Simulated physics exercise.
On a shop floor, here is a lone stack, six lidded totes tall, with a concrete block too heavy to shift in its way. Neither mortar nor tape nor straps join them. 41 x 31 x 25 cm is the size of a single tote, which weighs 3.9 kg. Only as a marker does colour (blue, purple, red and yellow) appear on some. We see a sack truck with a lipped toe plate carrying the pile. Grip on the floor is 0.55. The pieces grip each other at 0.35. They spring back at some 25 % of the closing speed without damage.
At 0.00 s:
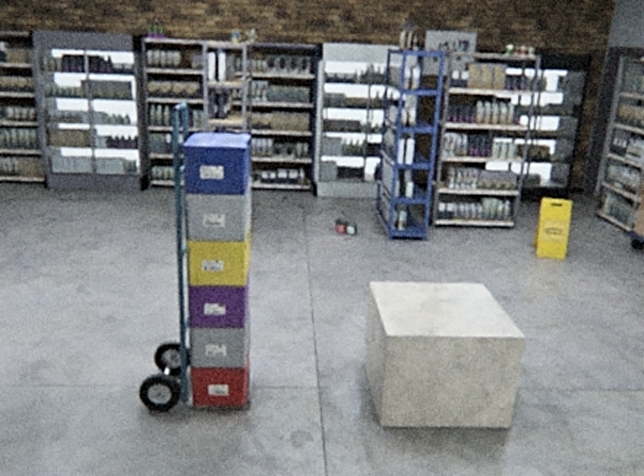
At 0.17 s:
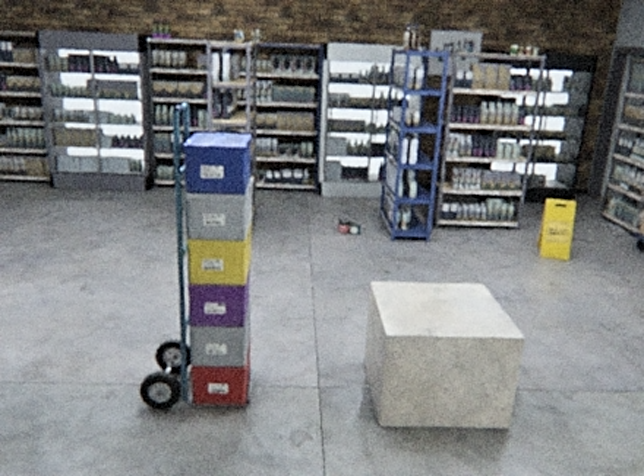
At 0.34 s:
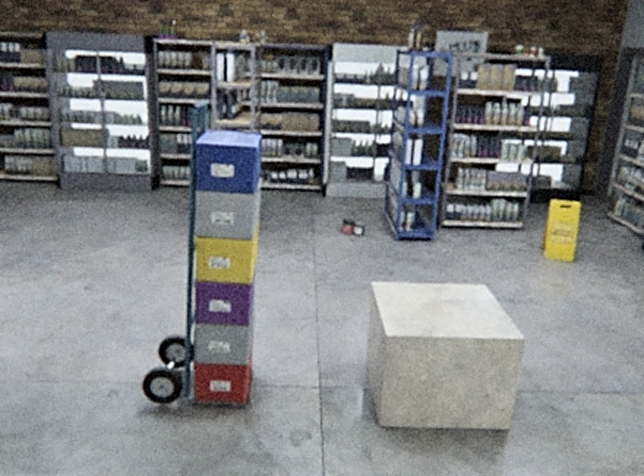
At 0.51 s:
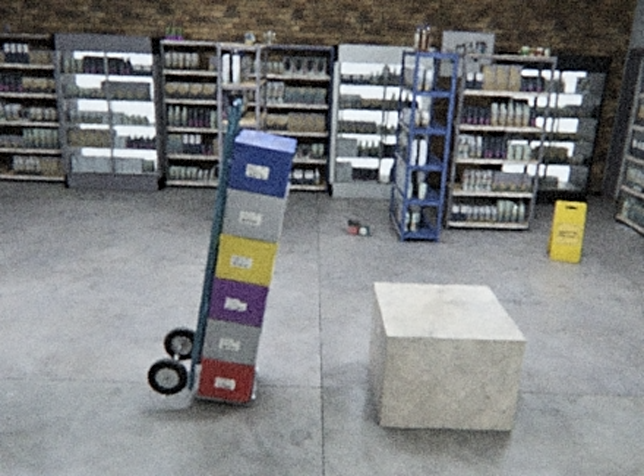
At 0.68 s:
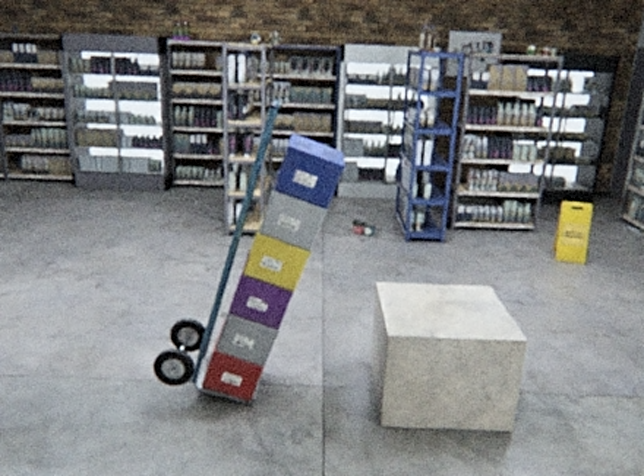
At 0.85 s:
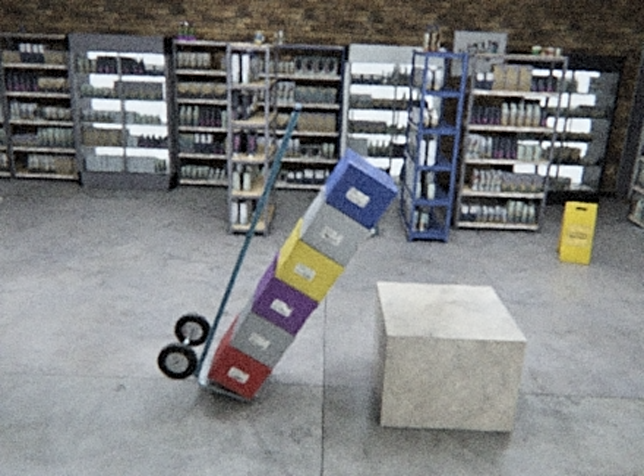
A stack of six coloured totes on a sack truck leaning to the right, the boxes tilting further than the truck's frame.
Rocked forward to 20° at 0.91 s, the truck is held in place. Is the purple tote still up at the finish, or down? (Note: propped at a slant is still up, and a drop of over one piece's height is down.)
Down.
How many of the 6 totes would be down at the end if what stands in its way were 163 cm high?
That makes 0 in total.
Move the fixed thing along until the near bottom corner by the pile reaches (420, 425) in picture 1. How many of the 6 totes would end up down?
Under that change, 4.
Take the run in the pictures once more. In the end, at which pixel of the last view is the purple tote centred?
It finishes near pixel (355, 372) of the last picture.
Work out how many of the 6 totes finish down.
The total is 4.
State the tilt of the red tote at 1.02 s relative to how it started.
Tilt: Approx. 50°.
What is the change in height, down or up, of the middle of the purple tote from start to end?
I'd say it sits close to 50 centimetres lower by the end.
Around 1.02 s, 2 of the 6 totes down; purple tote tipped 47°, 10 cm lower; blue tote tipped 47°, 34 cm lower.
Around 1.36 s, 4 of the 6 totes down; purple tote on its side; blue tote on its side.
Finally (2.3 s), 4 of the 6 totes down; purple tote on its side; blue tote upside down; red tote on its side. Seen by the last camera, middles, purple tote near (355, 372).
